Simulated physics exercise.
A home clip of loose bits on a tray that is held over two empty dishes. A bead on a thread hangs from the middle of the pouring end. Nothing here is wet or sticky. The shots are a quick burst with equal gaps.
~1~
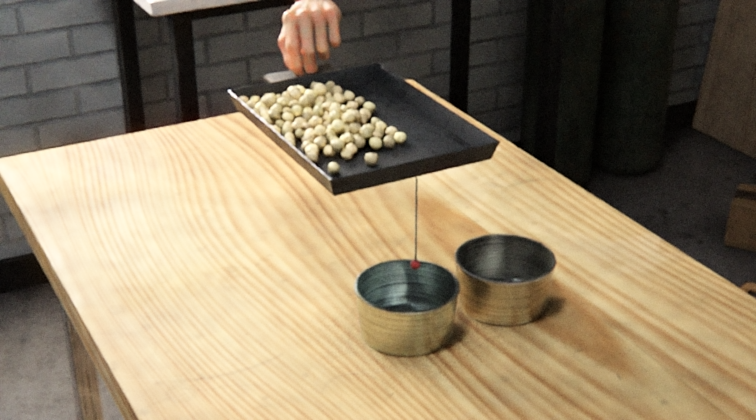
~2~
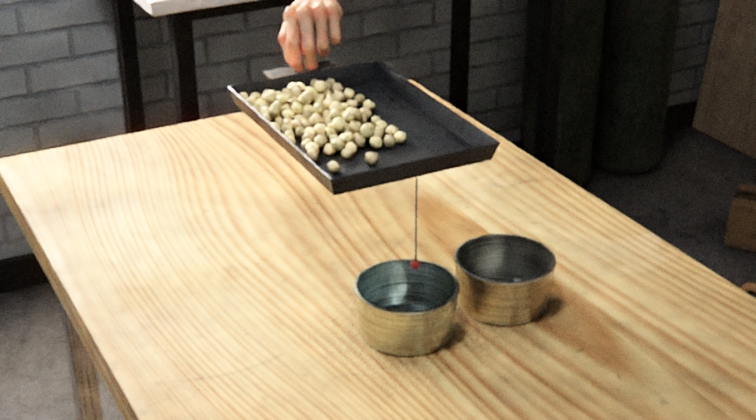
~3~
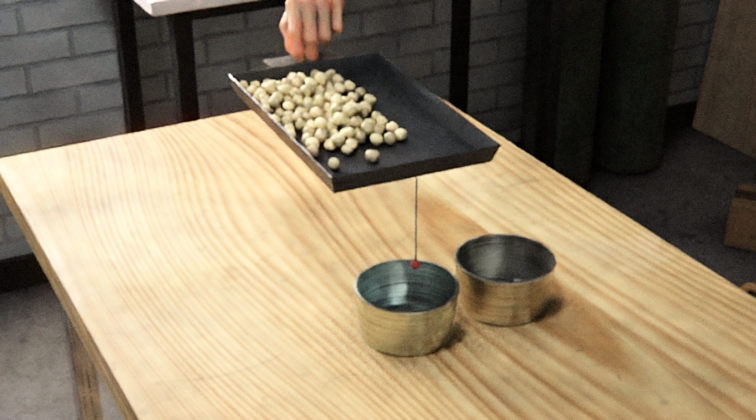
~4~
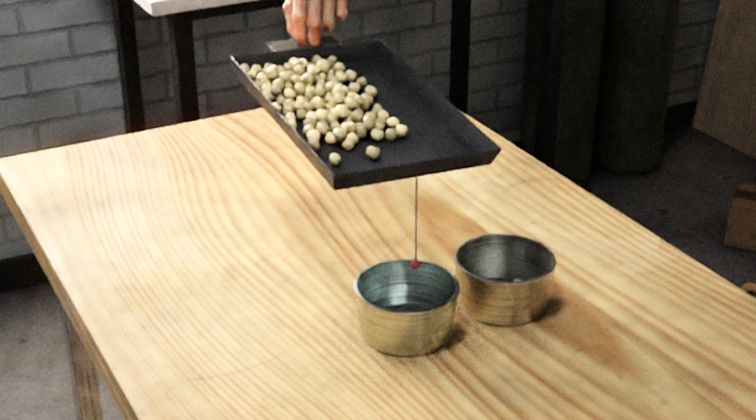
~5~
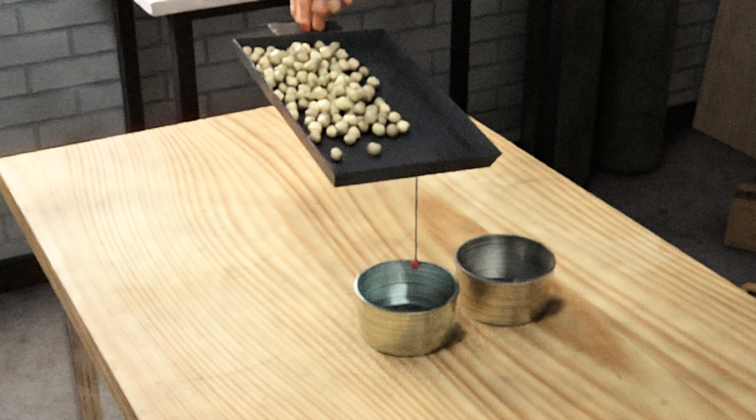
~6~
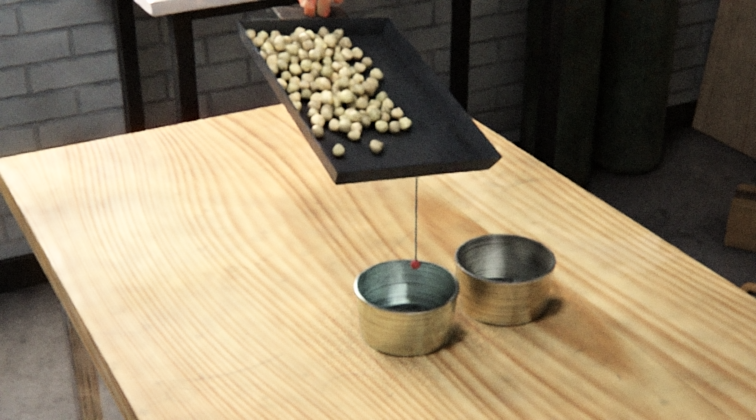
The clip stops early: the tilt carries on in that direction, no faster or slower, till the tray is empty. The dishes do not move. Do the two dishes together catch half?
Caught overall: The larger part.
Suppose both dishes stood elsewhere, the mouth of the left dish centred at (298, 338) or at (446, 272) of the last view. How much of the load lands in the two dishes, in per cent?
Roughly 0 per cent, and 60 per cent.
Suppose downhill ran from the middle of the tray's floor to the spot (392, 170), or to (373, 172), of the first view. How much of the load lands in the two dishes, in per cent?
In turn 20 and 20 in a hundred.
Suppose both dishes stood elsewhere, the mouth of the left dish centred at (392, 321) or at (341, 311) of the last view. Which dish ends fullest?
One: The right dish. Two: The right one.
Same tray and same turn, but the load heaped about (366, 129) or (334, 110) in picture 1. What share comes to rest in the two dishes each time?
The first gives 70 %, the second 60 %.
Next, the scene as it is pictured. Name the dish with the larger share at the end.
The winner is the dish on the right.
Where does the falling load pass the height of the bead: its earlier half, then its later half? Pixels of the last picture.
Around (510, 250) and then (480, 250).
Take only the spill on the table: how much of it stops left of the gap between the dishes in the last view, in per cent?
Near 20 %.
Just after the last frame, tray tipped steeply; the larger part on the tray; just a few in the right dish; just a few outside both; about a tenth in the air.
A moment on, tray tipped past a quarter turn; roughly a third on the tray; just a few in the left dish; roughly a third in the right dish; about a tenth outside both; about a tenth in the air.
Further on, tray tipped past a quarter turn; just a few in the left dish; roughly two thirds in the right dish; roughly a quarter outside both.
When it is over, tray tipped past a quarter turn; just a few in the left dish; roughly two thirds in the right dish; roughly a quarter outside both.
